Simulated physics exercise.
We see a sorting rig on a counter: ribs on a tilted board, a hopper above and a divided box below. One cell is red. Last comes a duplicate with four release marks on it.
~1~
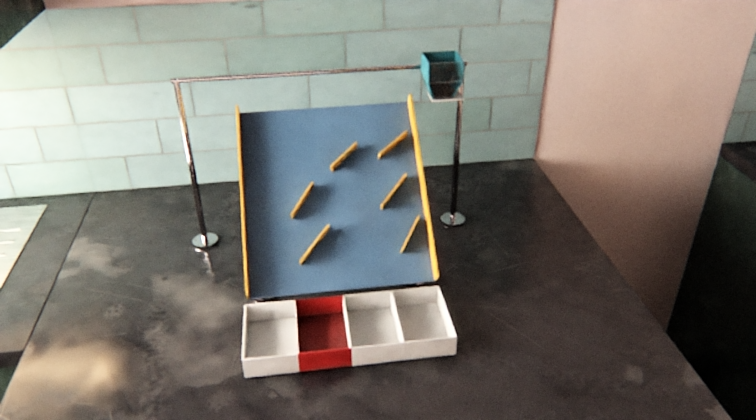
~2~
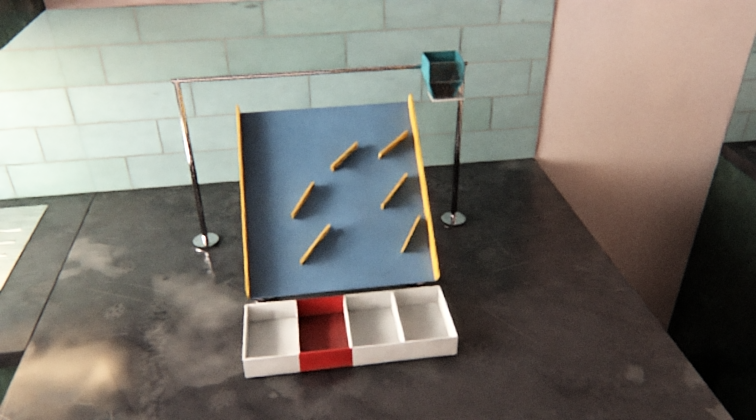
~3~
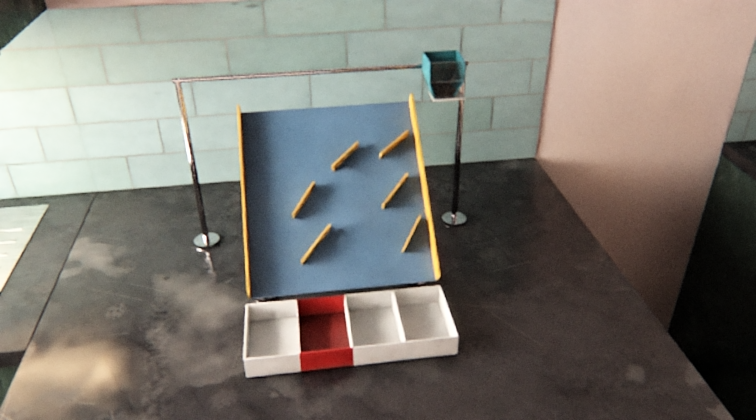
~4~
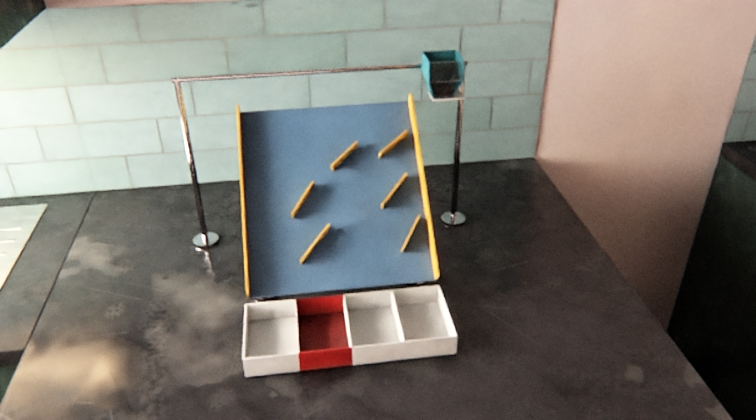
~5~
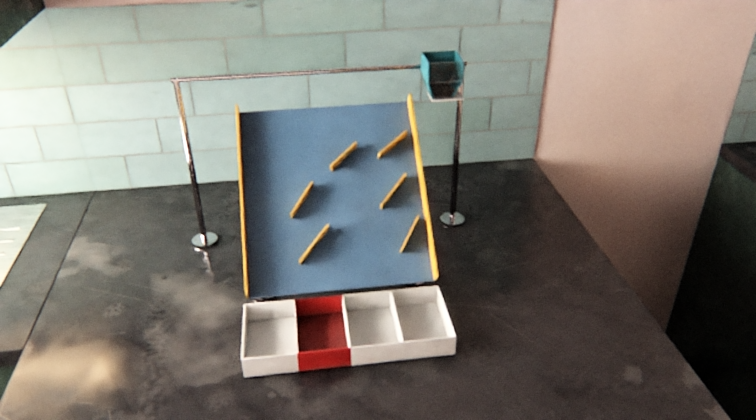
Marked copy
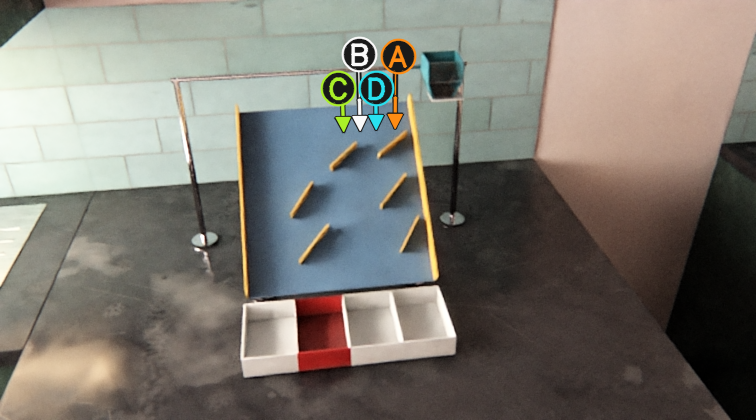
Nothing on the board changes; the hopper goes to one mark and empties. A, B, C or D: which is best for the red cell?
A beats the others.
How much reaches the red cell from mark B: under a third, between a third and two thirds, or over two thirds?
Under a third.
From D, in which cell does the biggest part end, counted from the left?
The third from the left.
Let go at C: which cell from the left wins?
It is the first one.
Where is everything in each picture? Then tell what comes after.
The first frame shows hopper near (441, 88), chocolate balls, door shut.
The second frame shows ribs (332, 166) to (357, 142), (380, 154) to (408, 130).
The third frame shows ribs (293, 214) to (314, 181), (383, 204) to (408, 173).
The fourth frame shows ribs (301, 260) to (329, 224), (403, 249) to (420, 215).
The fifth frame shows red cell near (325, 358), number 2 of 4 from the left.
On the marked copy, mark A meets the board at (395, 123); mark B meets the board at (360, 125); mark C meets the board at (343, 126); mark D meets the board at (376, 124).
For mark A, close to half in the red cell, close to a third in other cells, only a few held on the board, a small share outside the box.
For mark B, a small share in the red cell, the bulk in other cells, a small share outside the box.
For mark C, a small share in the red cell, the bulk in other cells, a small share outside the box.
For mark D, close to a quarter in the red cell, close to two thirds in other cells, a small share outside the box.
